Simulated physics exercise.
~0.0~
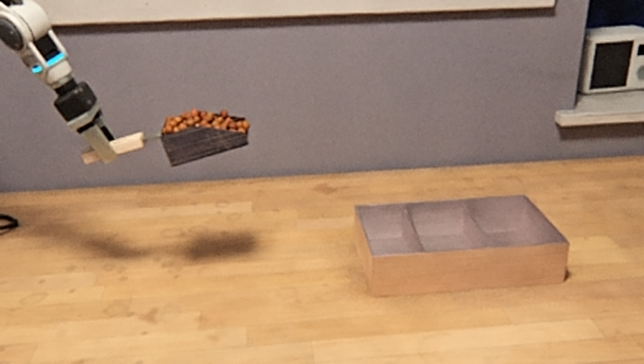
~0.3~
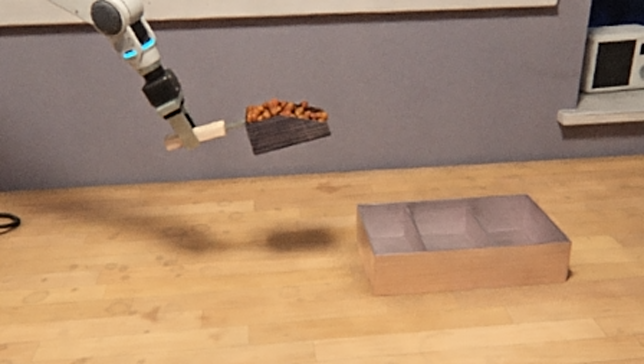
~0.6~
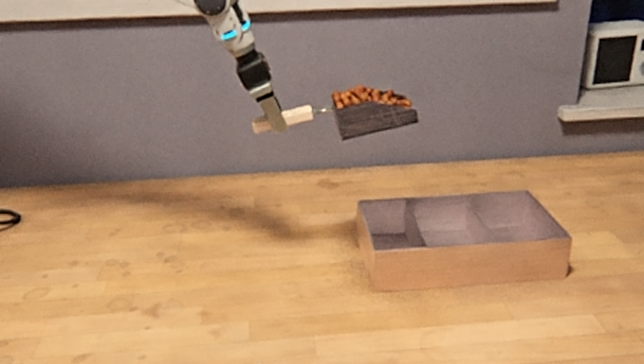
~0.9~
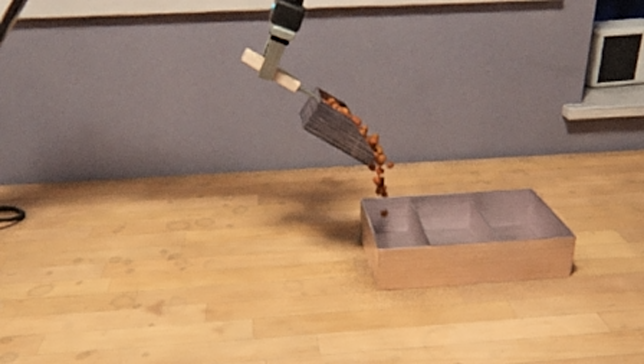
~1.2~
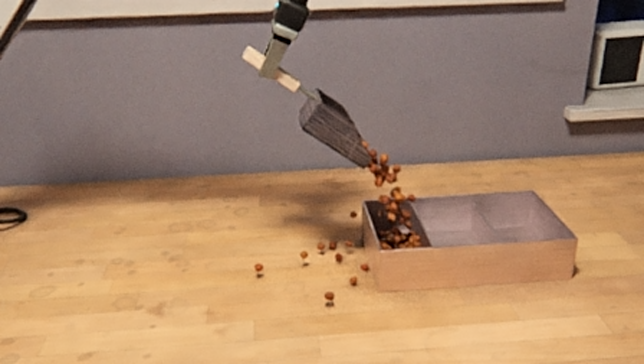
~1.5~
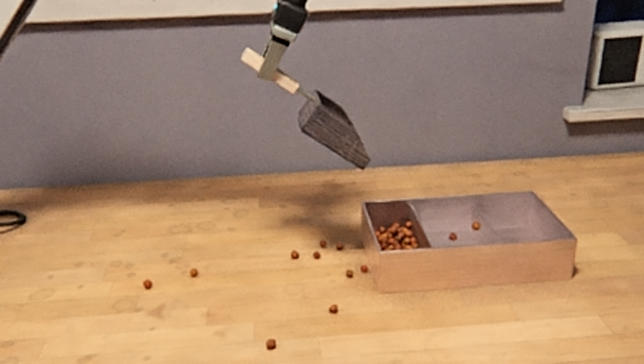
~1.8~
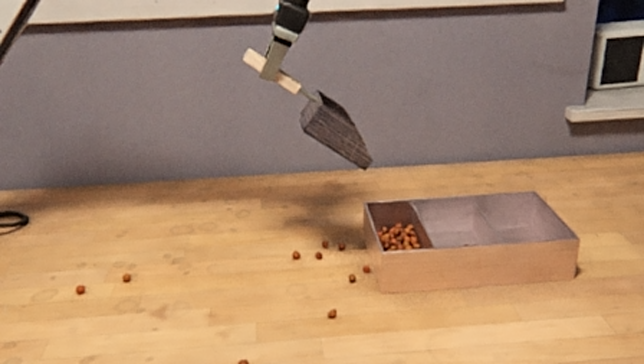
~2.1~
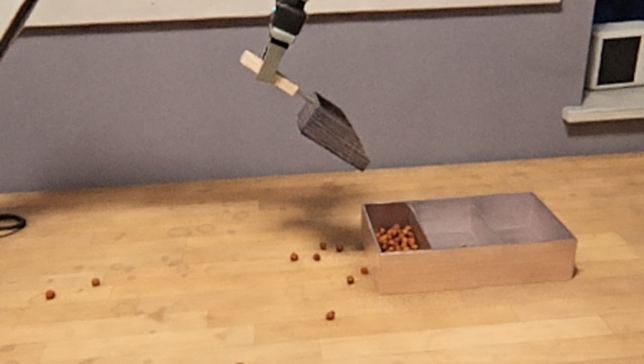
On a wooden tabletop, a robot arm carried a dark scoop heaped with hazelnuts to the right, then tipped it over a divided box, pouring most into the left compartment while several scattered and rolled across the table, leaving the scoop empty and tilted.
